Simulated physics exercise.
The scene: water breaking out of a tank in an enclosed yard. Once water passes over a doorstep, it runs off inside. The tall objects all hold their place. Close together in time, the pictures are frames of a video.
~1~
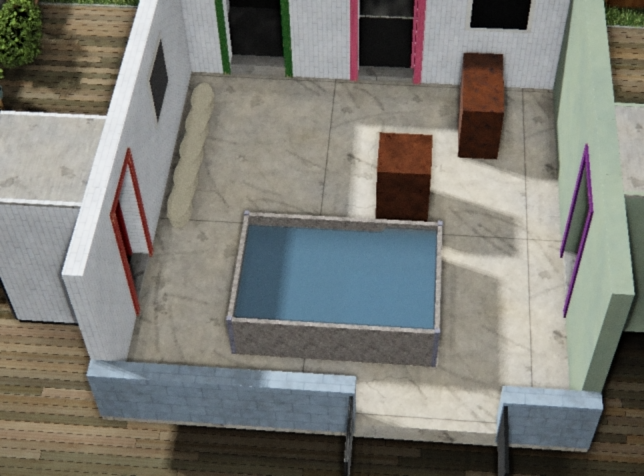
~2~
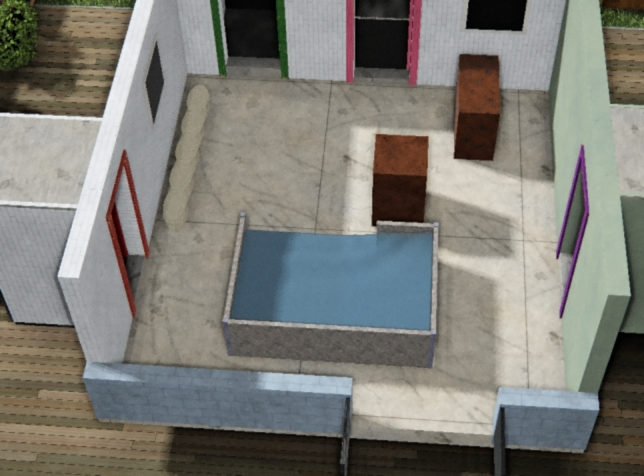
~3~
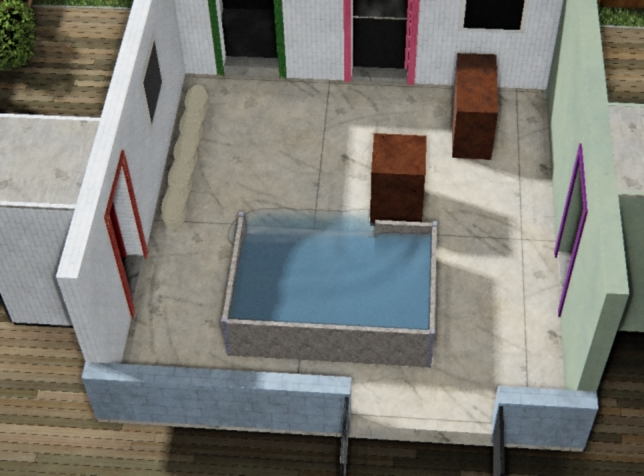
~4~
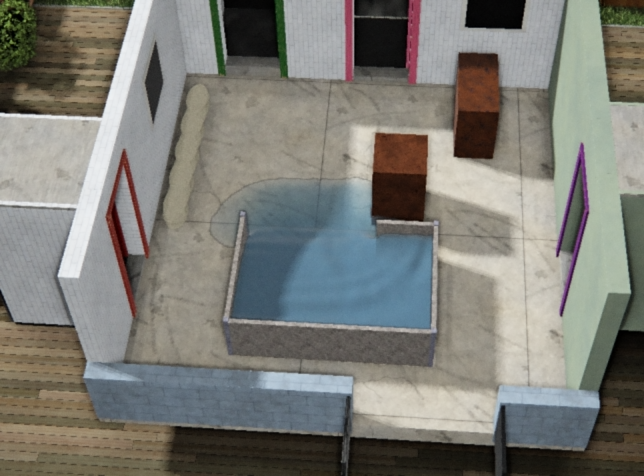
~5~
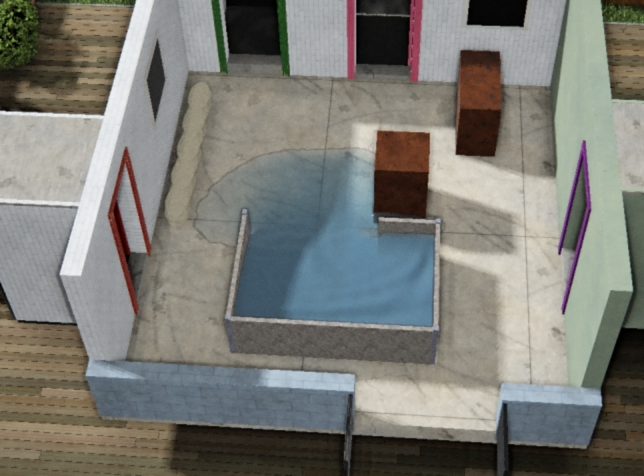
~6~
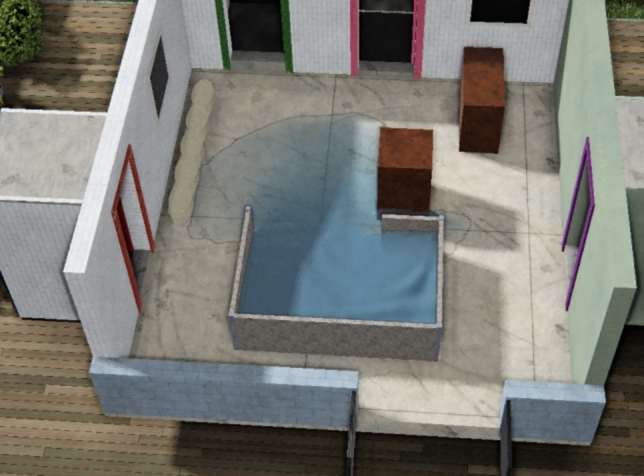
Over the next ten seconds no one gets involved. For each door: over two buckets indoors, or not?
Red door: Two buckets or fewer; pink door: Over two buckets; purple door: Two buckets or fewer; green door: Over two buckets.
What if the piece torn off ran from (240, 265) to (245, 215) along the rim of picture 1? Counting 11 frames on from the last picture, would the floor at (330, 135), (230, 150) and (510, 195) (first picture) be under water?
As listed: Clear, flooded, no water.
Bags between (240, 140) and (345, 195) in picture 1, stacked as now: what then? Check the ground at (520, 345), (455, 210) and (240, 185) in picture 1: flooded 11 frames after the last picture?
First spot spared, second spared, third inundated.
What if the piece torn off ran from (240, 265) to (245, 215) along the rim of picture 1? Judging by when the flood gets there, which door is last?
My answer is the purple door.
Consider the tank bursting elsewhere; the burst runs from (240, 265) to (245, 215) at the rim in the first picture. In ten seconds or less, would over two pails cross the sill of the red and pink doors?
The red door tops the limit, while the pink door stays within the limit.
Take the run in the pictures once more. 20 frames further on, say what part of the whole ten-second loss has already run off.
I'd put it at 45 per cent.
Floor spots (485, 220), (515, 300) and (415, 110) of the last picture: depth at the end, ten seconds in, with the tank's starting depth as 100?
Going in order, roughly 8, 10 and 8 %.
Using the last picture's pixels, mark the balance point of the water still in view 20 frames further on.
Near (321, 178).
A moment on, water covers 40 % of the floor; the red door not reached, the pink door under two buckets in, the purple door not reached, the green door wet at the sill, nothing in.
Next, water covers 45 % of the floor; the red door not reached, the pink door far over two buckets in, the purple door wet at the sill, nothing in, the green door over two buckets in.
Then, water covers 60 % of the floor; the red door wet at the sill, nothing in, the pink door far over two buckets in, the purple door wet at the sill, nothing in, the green door far over two buckets in.
Later, water covers 90 % of the floor; the red door wet at the sill, nothing in, the pink door far over two buckets in, the purple door wet at the sill, nothing in, the green door far over two buckets in.
In the end, water covers 95 % of the floor; the red door wet at the sill, nothing in, the pink door far over two buckets in, the purple door wet at the sill, nothing in, the green door far over two buckets in.
